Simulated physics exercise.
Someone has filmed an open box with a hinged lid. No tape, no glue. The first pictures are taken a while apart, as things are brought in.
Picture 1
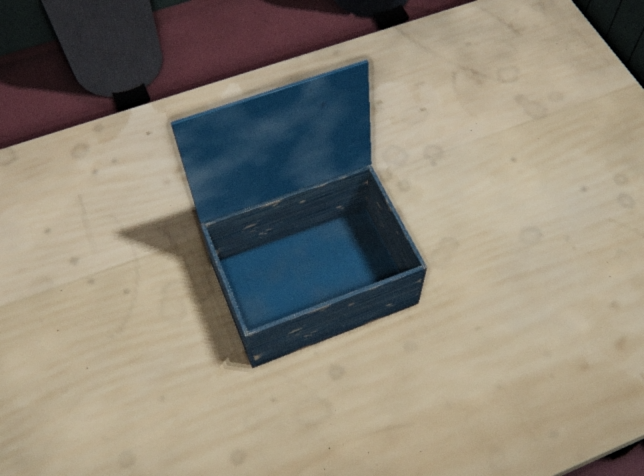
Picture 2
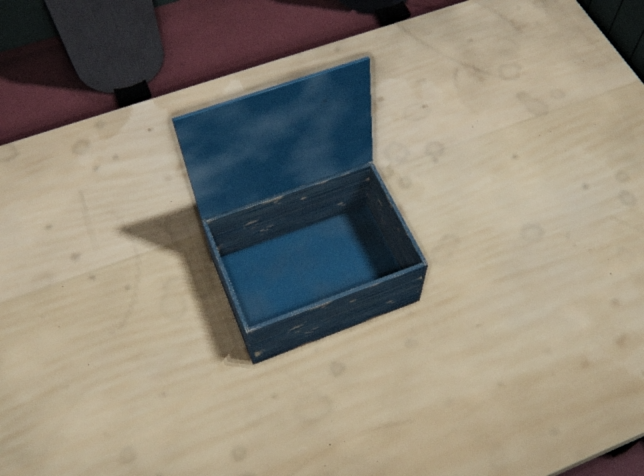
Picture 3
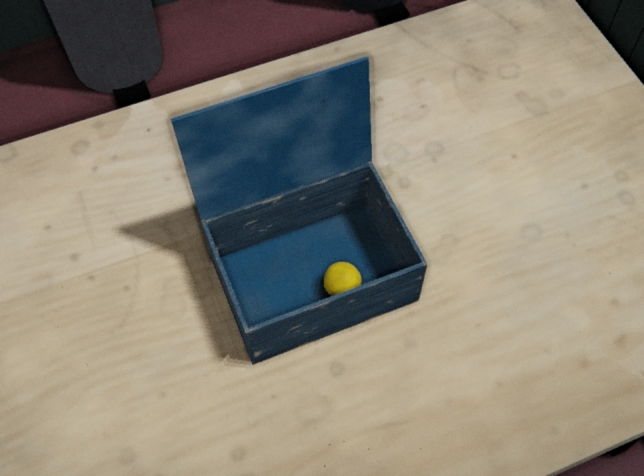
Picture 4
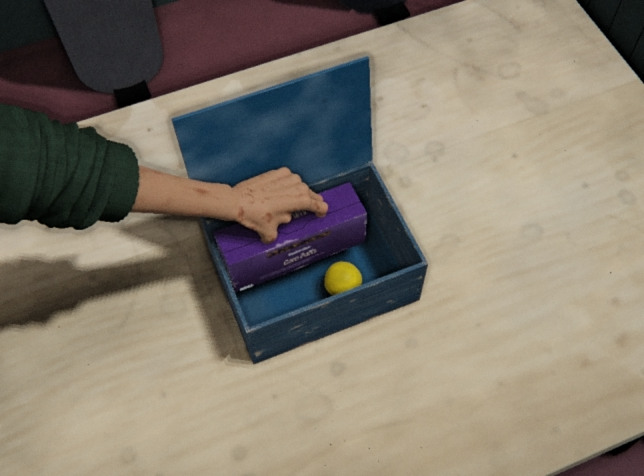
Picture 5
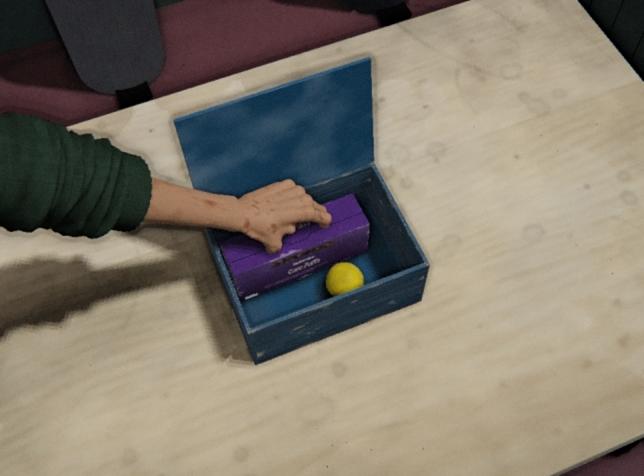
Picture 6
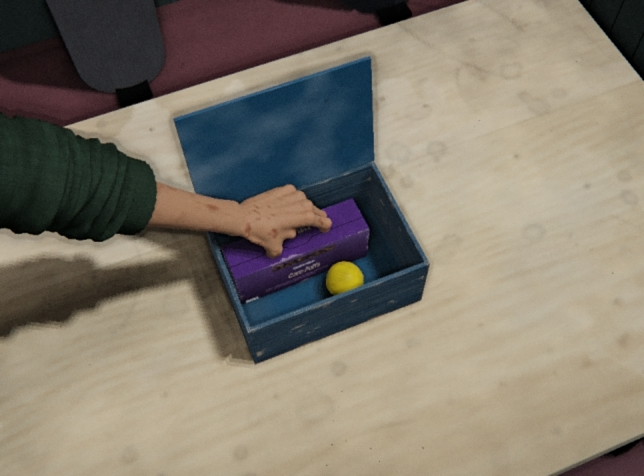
A hand and forearm in a dark green sleeve come in from the left over a pale wooden table, seen from above, where a blue box stands with its hinged lid open at the back. The box is empty at first, then a yellow lemon sits near its front right. The hand lowers a purple carton in behind the lemon, shifting it slightly, and keeps hold of it.
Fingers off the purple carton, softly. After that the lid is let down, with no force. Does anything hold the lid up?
In the end the lid sits on the rim.
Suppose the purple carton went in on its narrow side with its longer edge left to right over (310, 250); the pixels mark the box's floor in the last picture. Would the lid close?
Then it shuts flat.
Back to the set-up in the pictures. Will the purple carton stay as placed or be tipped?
The purple carton keeps its pose.
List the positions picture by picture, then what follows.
In the first frame, the last thing is not in view yet.
In the second frame, the last thing is not in view yet.
In the third frame, the last thing is not in view yet; yellow lemon (343, 281).
In the fourth frame, coming down; purple carton (292, 237); yellow lemon (343, 280).
In the fifth frame, coming down; purple carton (297, 247); yellow lemon (345, 281).
In the sixth frame, put in, still held; purple carton (297, 252); yellow lemon (345, 280).
Then, 1.30 s later than the last frame, lid 79° above the rim.
Then, 1.70 s later than the last frame, lid 47° above the rim.
Then, 2.00 s later than the last frame, lid 11° above the rim.
When it is over, lid shut; both as before. End places, in pixels of the last picture, purple carton near (297, 252).
